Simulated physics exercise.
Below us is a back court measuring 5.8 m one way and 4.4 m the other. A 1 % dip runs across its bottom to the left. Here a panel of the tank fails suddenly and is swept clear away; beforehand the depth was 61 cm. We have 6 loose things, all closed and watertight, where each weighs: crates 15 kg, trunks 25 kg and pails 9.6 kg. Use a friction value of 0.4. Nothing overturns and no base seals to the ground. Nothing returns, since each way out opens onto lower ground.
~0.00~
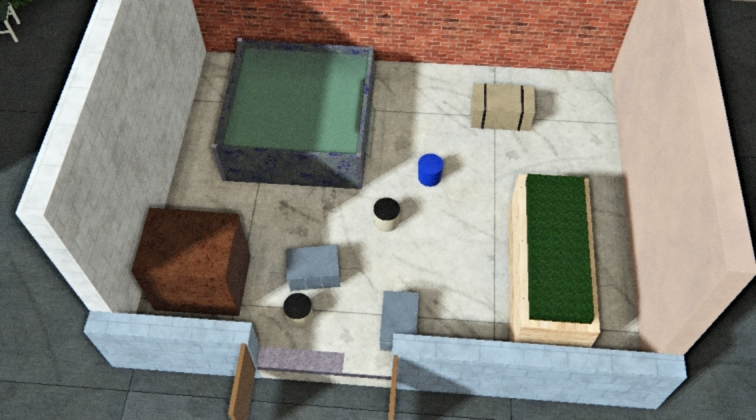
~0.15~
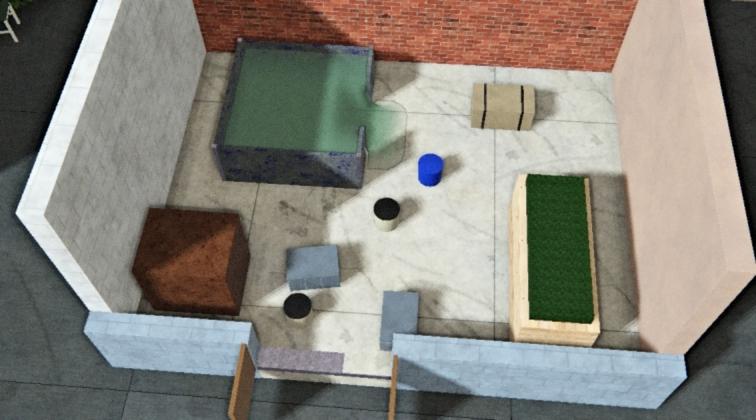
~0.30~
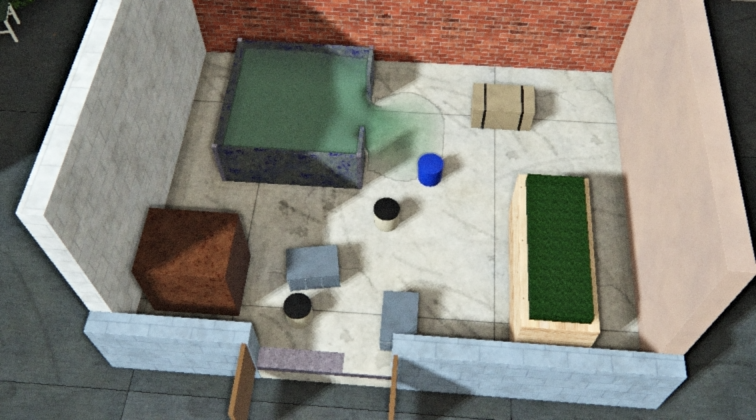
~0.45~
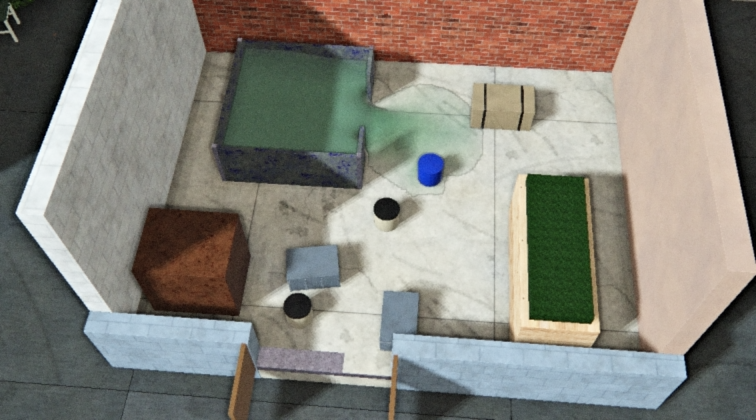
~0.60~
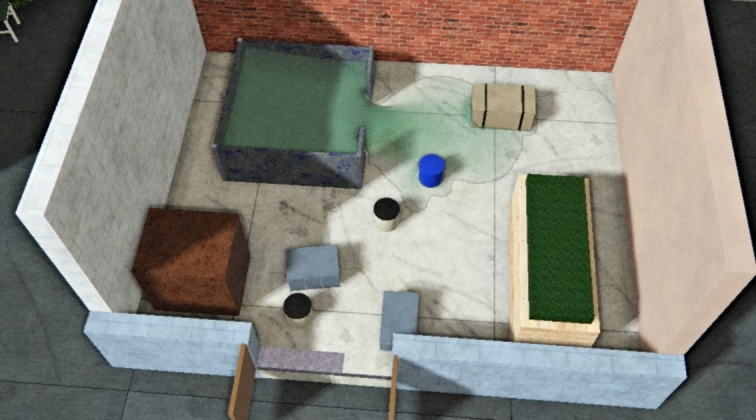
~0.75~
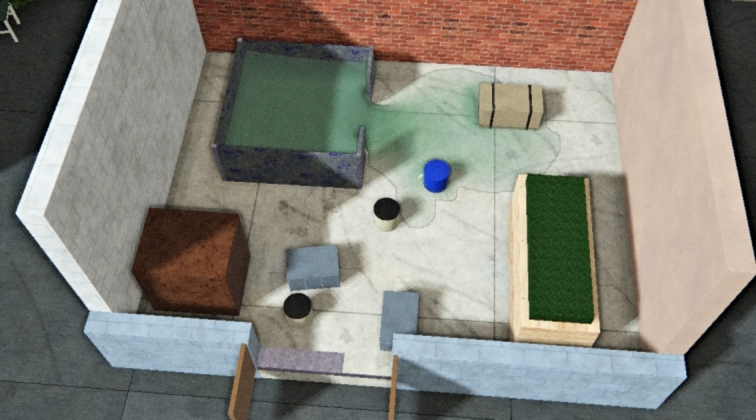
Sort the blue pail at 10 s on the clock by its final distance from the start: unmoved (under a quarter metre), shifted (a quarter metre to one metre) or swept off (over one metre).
Swept off.
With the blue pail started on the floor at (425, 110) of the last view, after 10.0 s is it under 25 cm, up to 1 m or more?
From that spot, it is pushed far off.
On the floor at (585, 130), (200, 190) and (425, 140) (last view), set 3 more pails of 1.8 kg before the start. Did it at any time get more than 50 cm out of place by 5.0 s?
First outside the limit, then inside the limit, then outside the limit.
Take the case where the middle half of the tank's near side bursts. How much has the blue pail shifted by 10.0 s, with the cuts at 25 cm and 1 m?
So the blue pail keeps its position.
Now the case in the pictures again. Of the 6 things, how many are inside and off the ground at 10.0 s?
I'd say 2 of them.
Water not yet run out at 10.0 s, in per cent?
About 90 in a hundred parts of the water.
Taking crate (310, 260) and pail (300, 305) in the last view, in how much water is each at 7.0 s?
Roughly 4 and 5 cm.
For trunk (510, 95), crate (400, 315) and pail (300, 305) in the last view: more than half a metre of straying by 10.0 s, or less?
In sequence - crossed the line; crossed the line; stayed below the line.
After 2.0 s the blue pail is near (488, 243), 1.3 m from its start, aground; 0 of 6 are out; 1 afloat.
After 4.5 s the blue pail is near (471, 293), 1.8 m from its start, aground; 0 of 6 are out; 1 afloat.
After 7.0 s the blue pail is near (476, 305), 2.0 m from its start, aground; 0 of 6 are out; 1 afloat.
After 10.0 s the blue pail is near (476, 305), 2.0 m from its start, aground; 1 of 6 are out; 2 afloat.
